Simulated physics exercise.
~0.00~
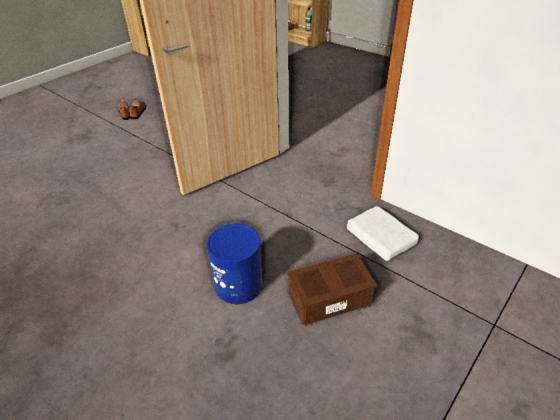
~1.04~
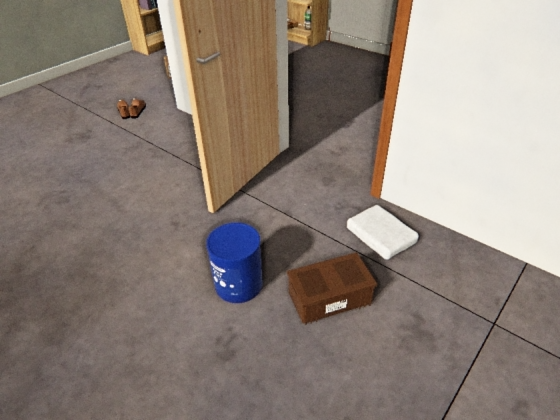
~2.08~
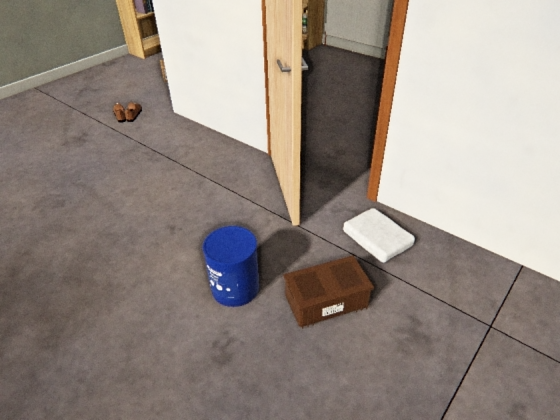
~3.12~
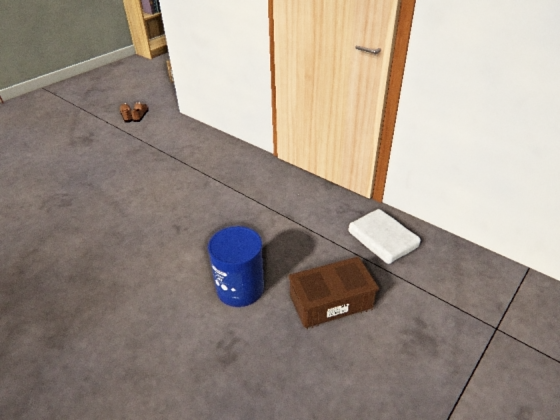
A room with a dark grey floor and pale walls is seen from above at an angle, the view swaying slightly. A light wooden door stands open near the centre, with a blue pail in front of it, a brown tote to the pail's right and a white cushion farther back near the orange-brown door frame. A pair of brown shoes sits at the upper left. The door swings to the right, passing behind the pail and clear of the cushion, narrowing the opening. It ends shut in its frame, with pail, tote and cushion still in place.
